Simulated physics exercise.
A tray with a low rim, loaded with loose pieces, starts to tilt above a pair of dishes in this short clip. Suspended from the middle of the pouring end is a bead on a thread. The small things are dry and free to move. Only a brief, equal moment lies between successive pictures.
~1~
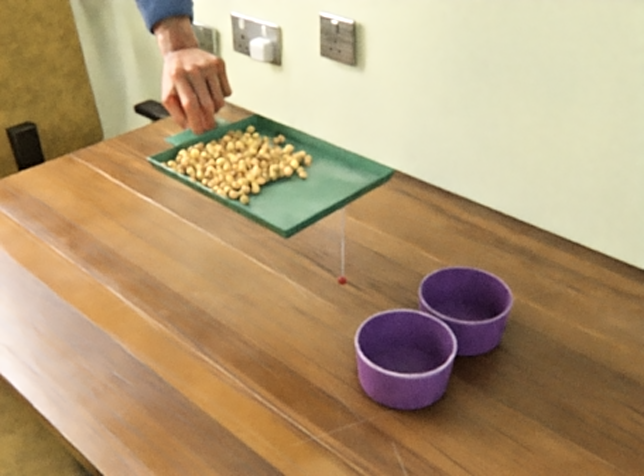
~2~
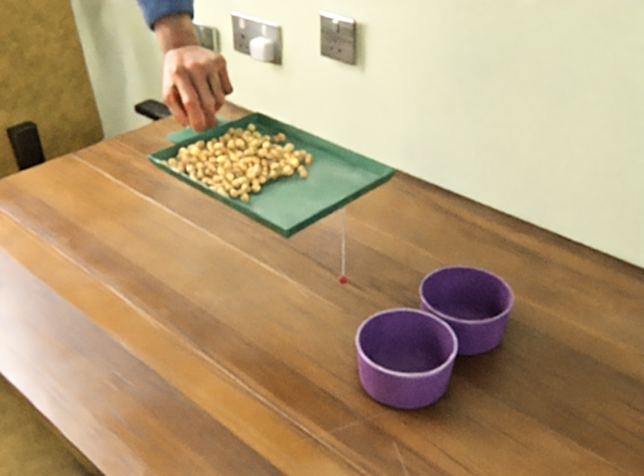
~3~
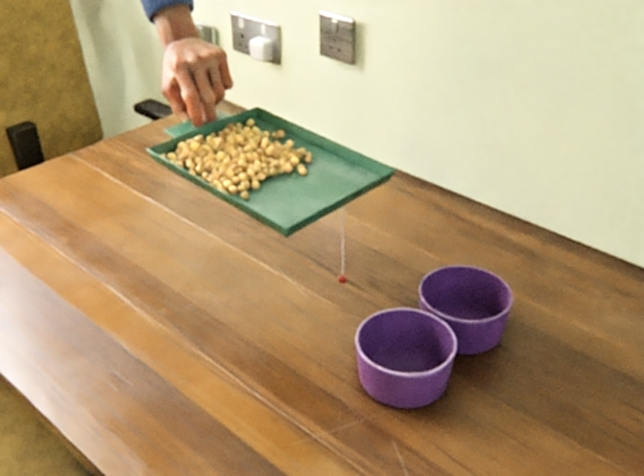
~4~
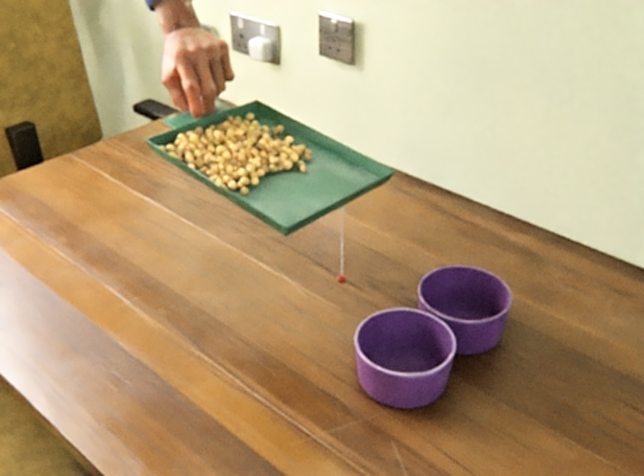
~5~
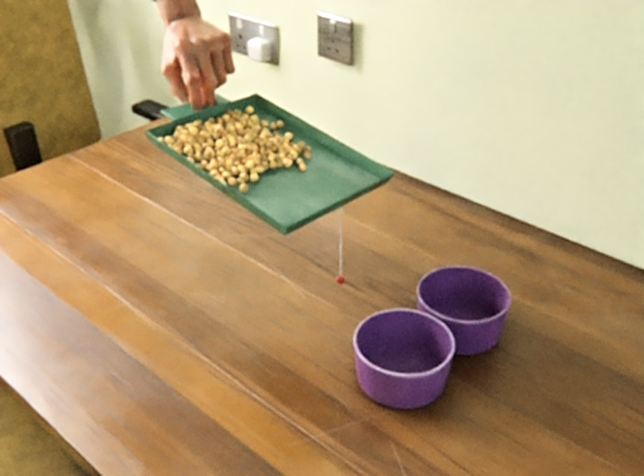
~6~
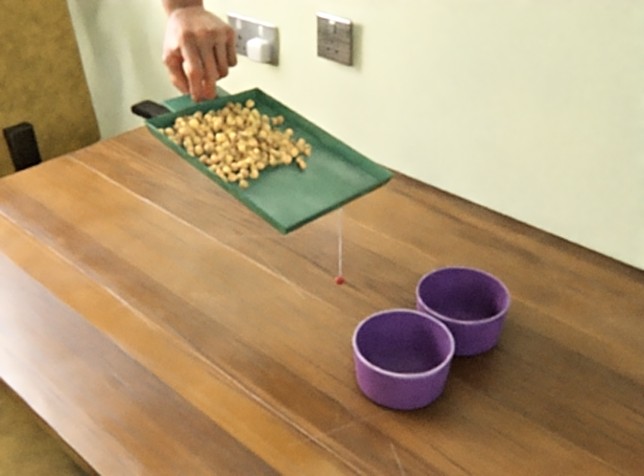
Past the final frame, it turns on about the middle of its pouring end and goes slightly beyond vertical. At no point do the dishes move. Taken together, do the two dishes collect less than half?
Yes, they get the smaller share.
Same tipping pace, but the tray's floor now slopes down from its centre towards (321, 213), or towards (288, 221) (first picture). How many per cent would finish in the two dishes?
In order, 10 in a hundred and 0 in a hundred.
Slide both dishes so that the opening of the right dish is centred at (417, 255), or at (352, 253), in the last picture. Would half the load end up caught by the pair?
A majority, then a minority.
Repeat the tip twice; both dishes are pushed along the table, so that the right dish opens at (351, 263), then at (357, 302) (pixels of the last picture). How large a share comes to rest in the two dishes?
About 20 per cent first, then about 40 per cent.
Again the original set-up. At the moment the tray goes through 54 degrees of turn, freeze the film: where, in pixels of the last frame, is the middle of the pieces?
Near (344, 172).
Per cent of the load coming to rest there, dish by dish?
The left dish keeps near 10 in a hundred, the right dish near 10 in a hundred.
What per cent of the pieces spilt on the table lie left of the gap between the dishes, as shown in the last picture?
Near 90 in a hundred.
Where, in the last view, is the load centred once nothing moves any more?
I'd mark it at roughly (397, 316).
Just after the last frame, tray tipped steeply; almost all on the tray; just a few in the right dish; about a tenth outside both; just a few in the air.
A moment on, tray tipped right over; the larger part on the tray; just a few in the left dish; just a few in the right dish; roughly a quarter outside both; about a tenth in the air.
Further on, tray tipped past a quarter turn; about a tenth in the left dish; about a tenth in the right dish; the larger part outside both.
When it is over, tray tipped past a quarter turn; about a tenth in the left dish; about a tenth in the right dish; the larger part outside both.
